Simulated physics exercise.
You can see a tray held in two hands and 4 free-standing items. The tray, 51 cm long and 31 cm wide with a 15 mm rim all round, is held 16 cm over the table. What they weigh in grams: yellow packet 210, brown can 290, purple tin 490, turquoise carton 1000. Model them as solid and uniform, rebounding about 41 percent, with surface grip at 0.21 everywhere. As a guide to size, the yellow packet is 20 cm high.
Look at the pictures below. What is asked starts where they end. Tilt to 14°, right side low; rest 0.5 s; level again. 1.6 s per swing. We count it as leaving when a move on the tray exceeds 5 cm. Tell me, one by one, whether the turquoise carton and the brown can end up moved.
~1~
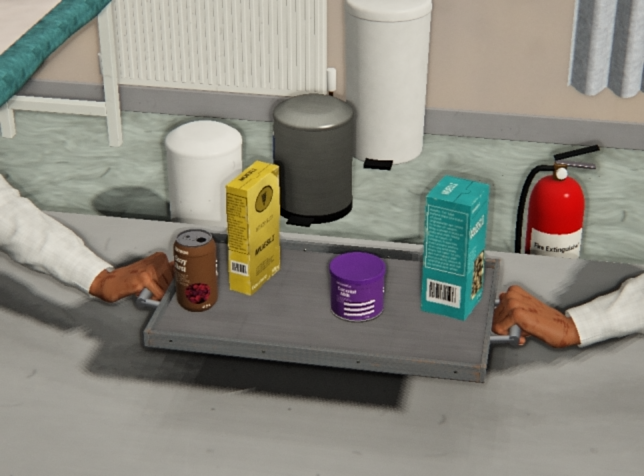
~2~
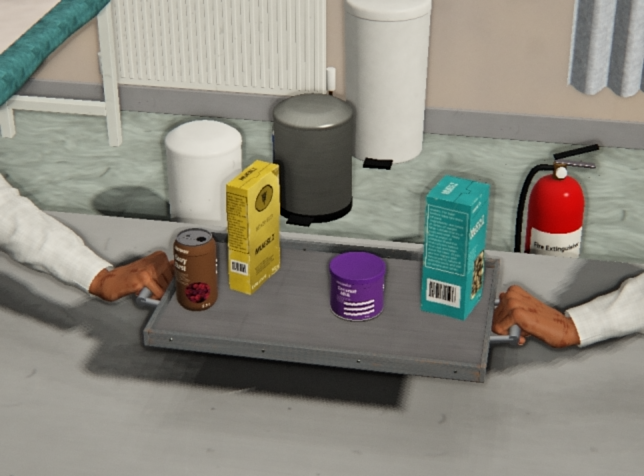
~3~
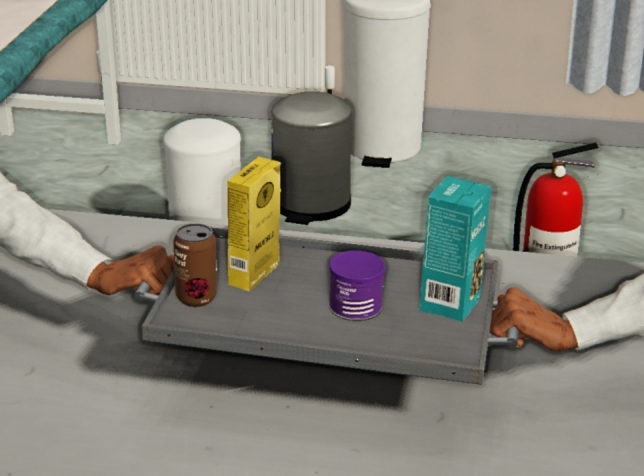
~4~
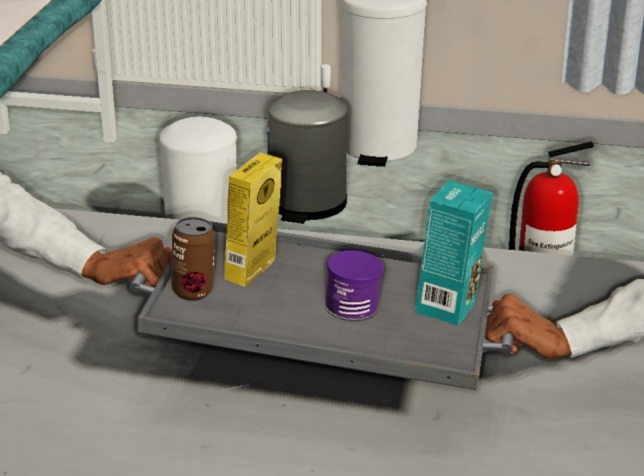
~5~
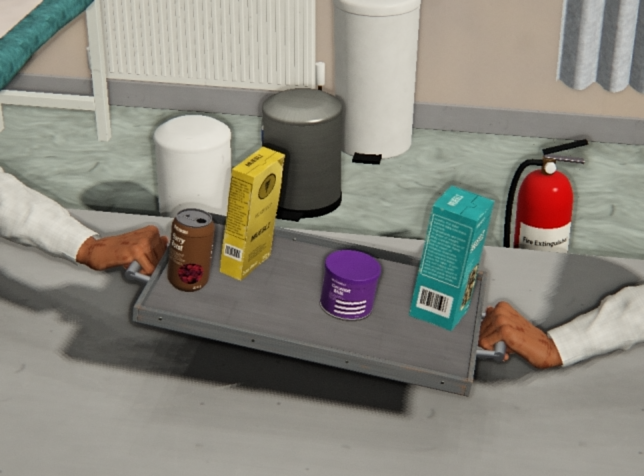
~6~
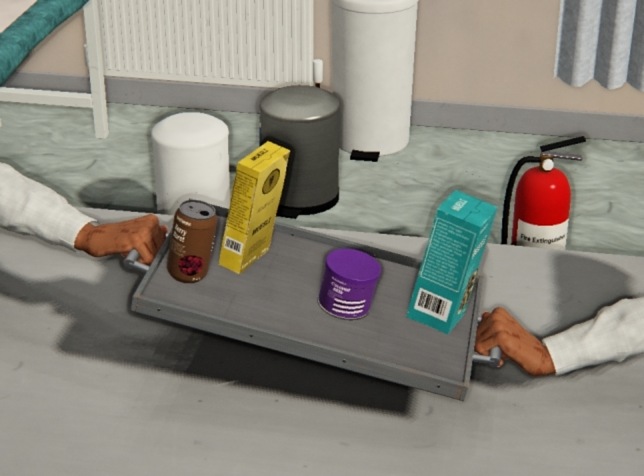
Moved? Turquoise carton - no, brown can - yes.
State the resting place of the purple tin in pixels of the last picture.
I'd put it at around (399, 284).
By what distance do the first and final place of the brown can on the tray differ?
The shift is close to 28 cm.
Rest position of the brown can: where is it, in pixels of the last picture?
Around pixel (356, 284).
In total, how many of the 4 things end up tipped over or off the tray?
The number is 0.
Then, 0.80 s on from there, tray tilted 14°, right edge down; brown can moved 8 cm near (243, 253); turquoise carton moved 2 cm near (462, 272); yellow packet moved 9 cm.
Then, 1.20 s on from there, tray tilted 14°, right edge down; brown can moved 21 cm near (320, 276); turquoise carton moved 2 cm near (465, 274); yellow packet moved 22 cm.
In the end, not toppled but over 5 cm from the start, yellow packet, brown can and purple tin; turquoise carton under 5 cm from the start. At the end, from the last picture's camera, turquoise carton near (455, 243), brown can near (356, 284).
